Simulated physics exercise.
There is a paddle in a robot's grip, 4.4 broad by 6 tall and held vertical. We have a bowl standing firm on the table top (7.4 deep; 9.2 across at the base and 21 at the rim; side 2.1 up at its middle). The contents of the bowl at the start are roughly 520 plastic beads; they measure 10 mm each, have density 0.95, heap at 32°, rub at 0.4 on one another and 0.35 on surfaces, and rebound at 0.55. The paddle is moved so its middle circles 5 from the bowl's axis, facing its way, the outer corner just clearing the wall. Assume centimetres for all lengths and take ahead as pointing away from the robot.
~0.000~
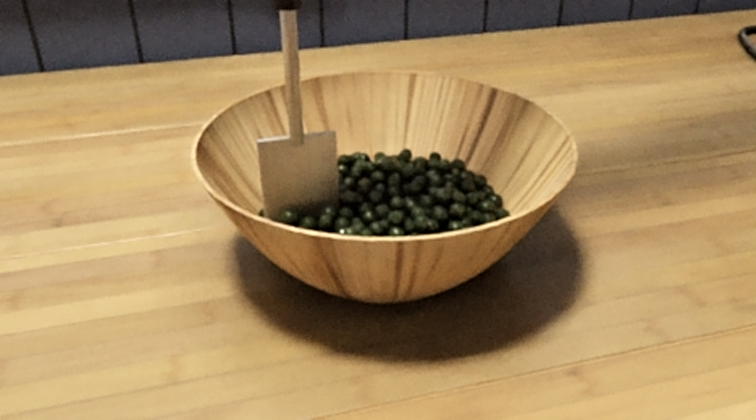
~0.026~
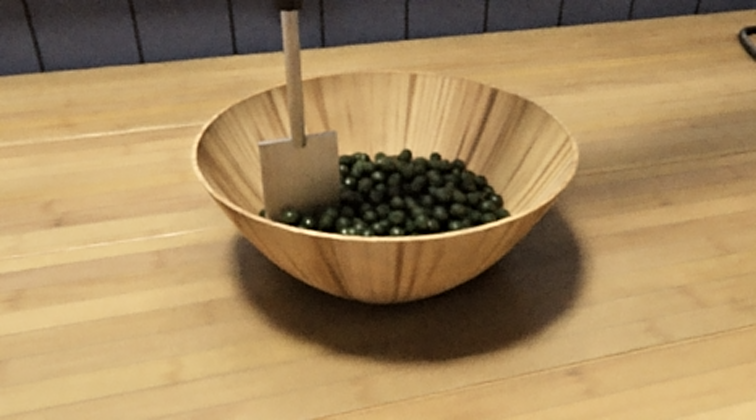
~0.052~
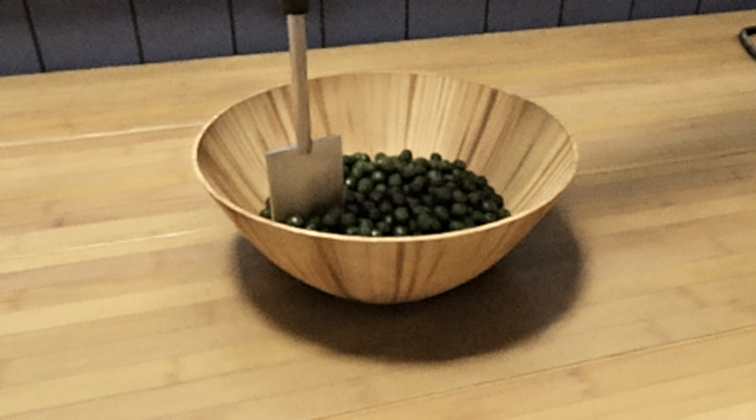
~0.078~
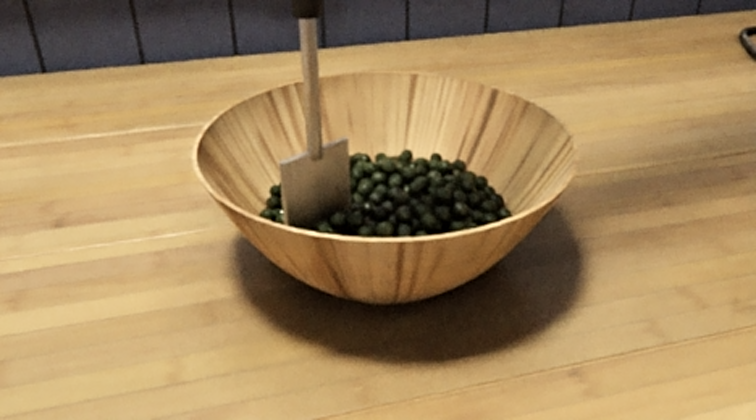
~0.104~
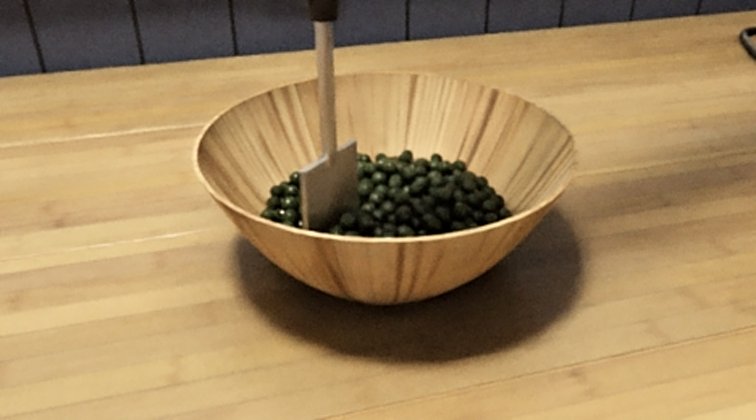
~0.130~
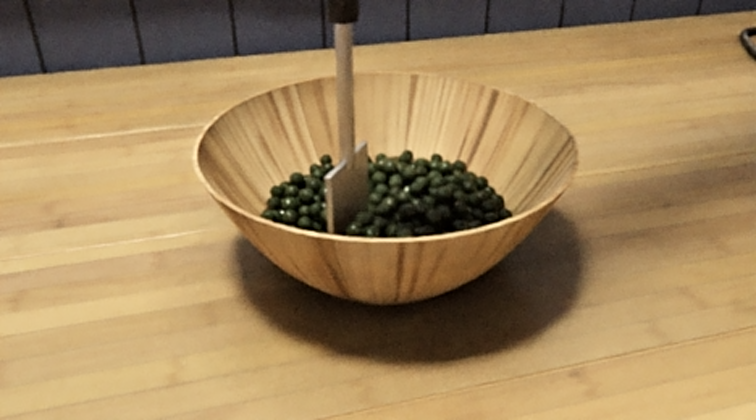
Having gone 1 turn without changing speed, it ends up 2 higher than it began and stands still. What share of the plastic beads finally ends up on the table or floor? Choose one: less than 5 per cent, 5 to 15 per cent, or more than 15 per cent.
The share is less than 5 per cent.
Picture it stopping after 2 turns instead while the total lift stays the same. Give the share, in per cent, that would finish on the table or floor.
Then some 0 per cent.
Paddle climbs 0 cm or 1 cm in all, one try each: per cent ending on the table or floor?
0 % and 0 %.
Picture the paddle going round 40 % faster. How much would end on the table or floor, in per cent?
Estimated share: Near 0 %.
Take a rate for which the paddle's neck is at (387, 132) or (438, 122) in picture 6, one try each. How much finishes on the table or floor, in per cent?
Around 0 and 5 per cent respectively.
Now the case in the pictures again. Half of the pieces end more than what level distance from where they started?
1 cm.
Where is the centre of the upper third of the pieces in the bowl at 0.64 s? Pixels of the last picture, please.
The centre is close to (364, 172).
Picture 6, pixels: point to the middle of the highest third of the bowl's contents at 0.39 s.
I'd point to somewhere close to (451, 181).
By 0.39 s, 171° round, highest piece 8 above the table; 522 in the bowl.
By 0.64 s, 291° round, highest piece 7 above the table; 522 in the bowl.
By 0.97 s, 0° round, highest piece 5 above the table; 522 in the bowl.
By 1.67 s, 0° round, highest piece 5 above the table; 522 in the bowl.
Final count, 522 in the bowl. That is 0 % on the table or floor.
